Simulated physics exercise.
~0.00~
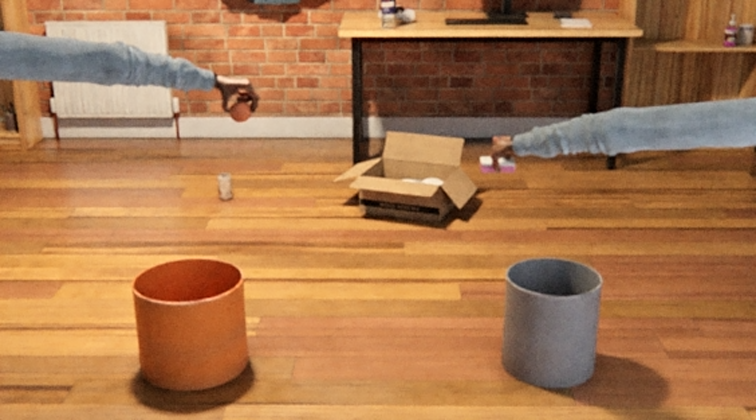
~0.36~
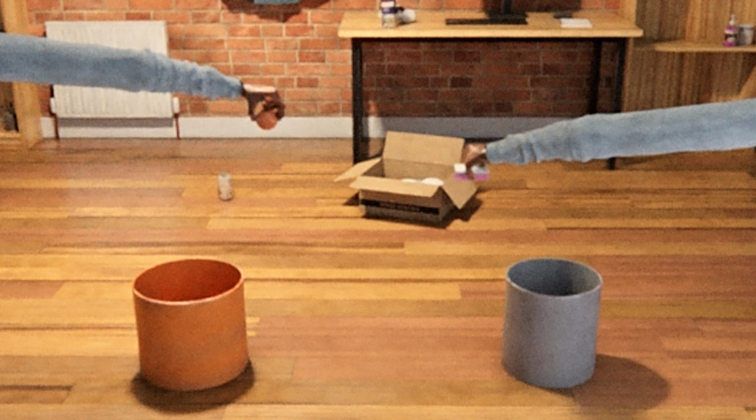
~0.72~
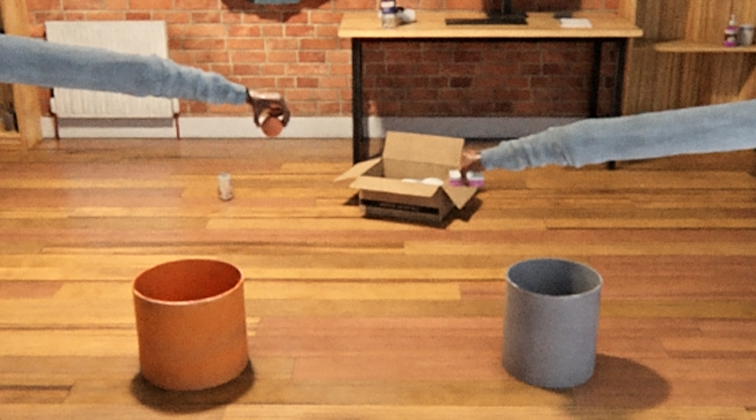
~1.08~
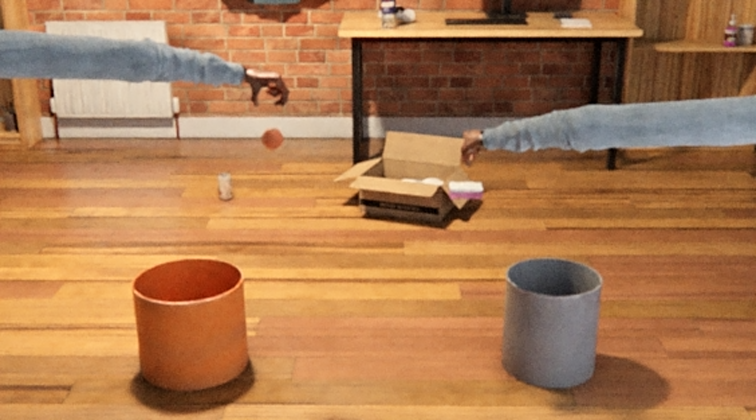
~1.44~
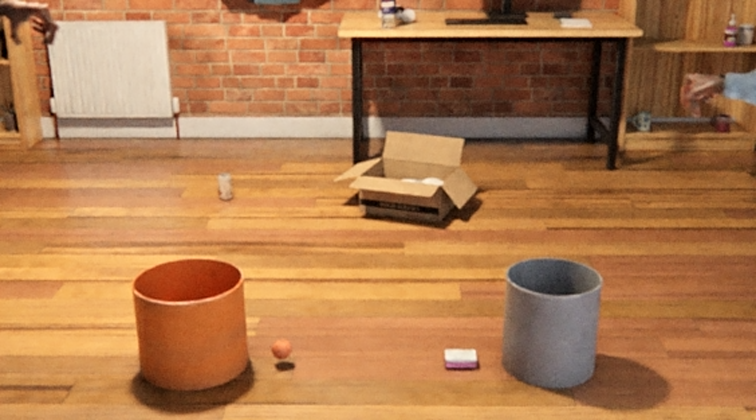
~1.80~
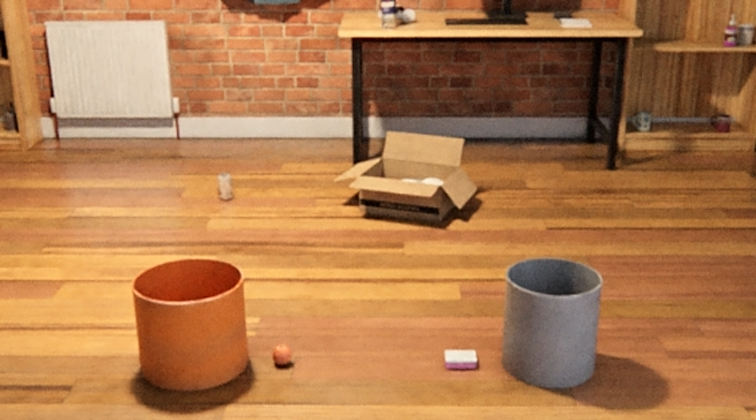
On a wooden floor, two hands drop a tomato and a sponge beside two containers.
